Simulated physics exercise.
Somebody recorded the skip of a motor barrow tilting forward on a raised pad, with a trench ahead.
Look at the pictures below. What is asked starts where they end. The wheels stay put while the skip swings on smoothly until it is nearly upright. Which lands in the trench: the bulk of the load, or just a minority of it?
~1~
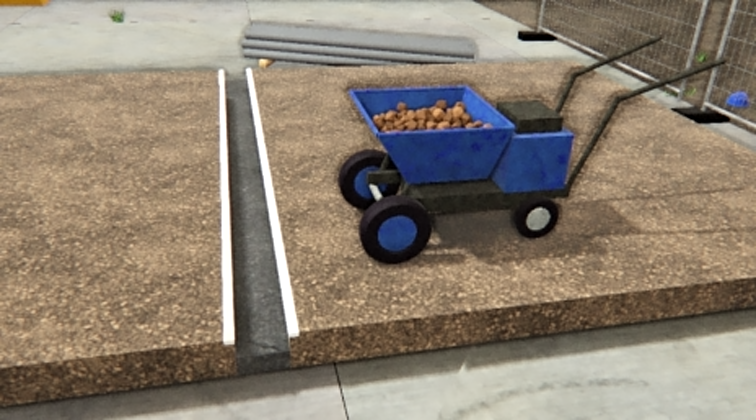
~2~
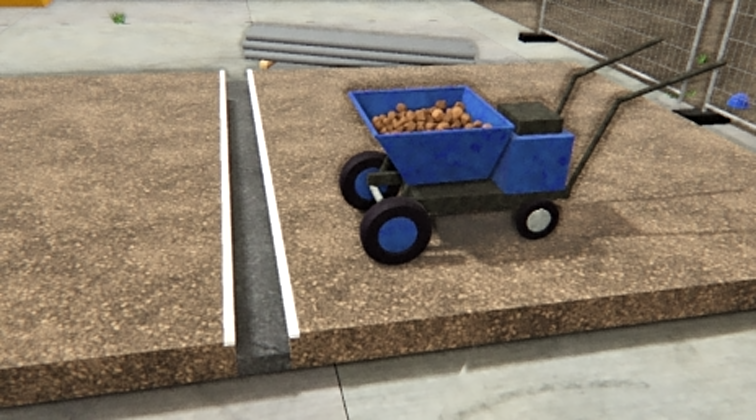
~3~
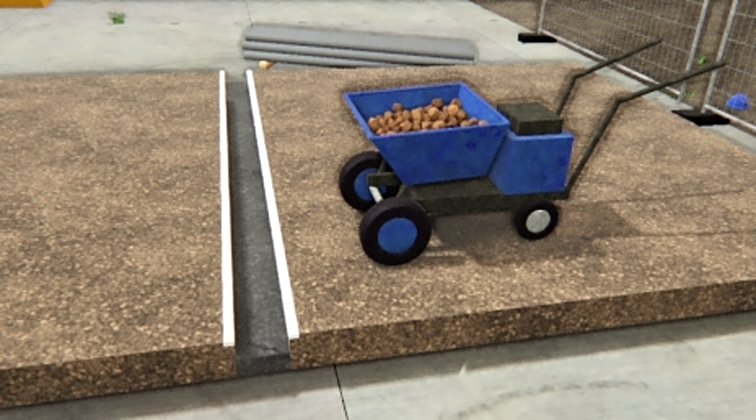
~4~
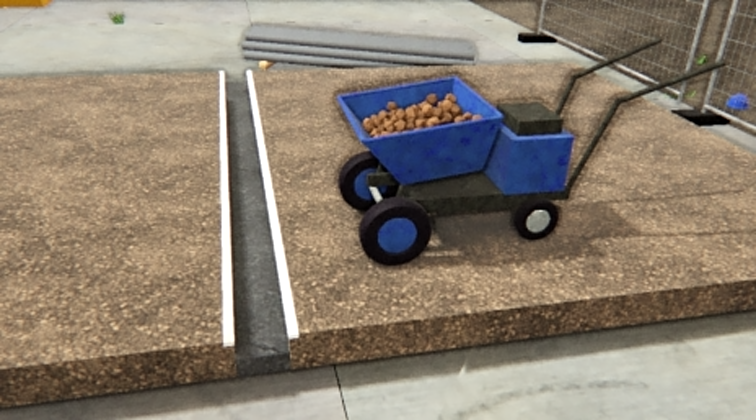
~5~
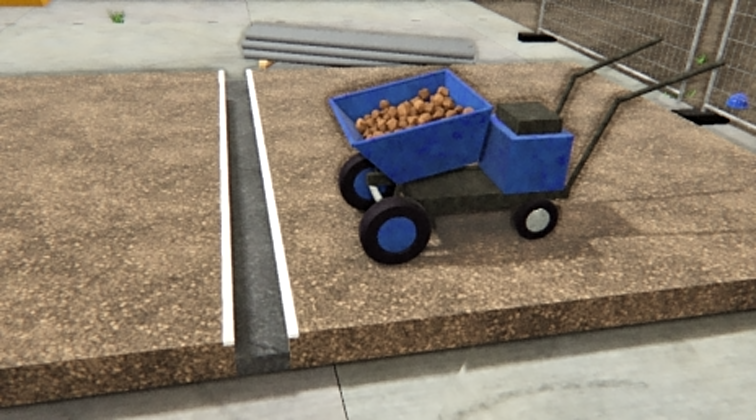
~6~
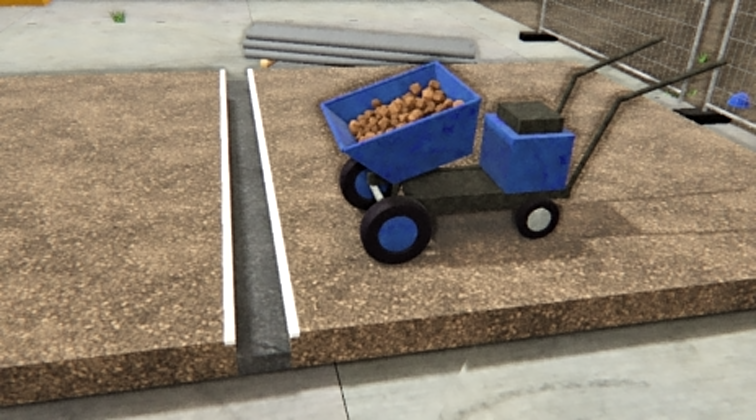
I predict the trench will catch most of it.
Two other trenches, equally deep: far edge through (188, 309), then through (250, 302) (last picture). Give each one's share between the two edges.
Estimated share: Try 1 approx. 90 in a hundred, try 2 approx. 50 in a hundred.
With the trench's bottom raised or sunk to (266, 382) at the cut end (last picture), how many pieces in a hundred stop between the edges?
Something close to 100 per cent.
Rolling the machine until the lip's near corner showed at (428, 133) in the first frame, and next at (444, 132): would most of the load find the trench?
The first place leaves the lesser portion between the edges, the second place the lesser portion.
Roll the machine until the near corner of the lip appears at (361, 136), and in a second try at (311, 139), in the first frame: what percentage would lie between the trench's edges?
The share would be near 70 percent, and then near 0 percent.
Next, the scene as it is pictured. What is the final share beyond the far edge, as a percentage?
Some 15 per cent.
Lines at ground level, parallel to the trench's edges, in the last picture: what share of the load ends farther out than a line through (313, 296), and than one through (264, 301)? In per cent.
The first comes to 90 per cent, the second to 50 per cent.
Shortly afterwards, skip tipped steeply; the whole lot in the skip.
Next, skip tipped right over; the bulk in the skip; only a few short of the trench; near a quarter in or heaped over the trench; only a few beyond it; only a few falling.
Some moments later, skip tipped right over; a little in the skip; a little short of the trench; near two thirds in or heaped over the trench; a little beyond it.
In the end, skip tipped right over; a little in the skip; a little short of the trench; near two thirds in or heaped over the trench; a little beyond it.
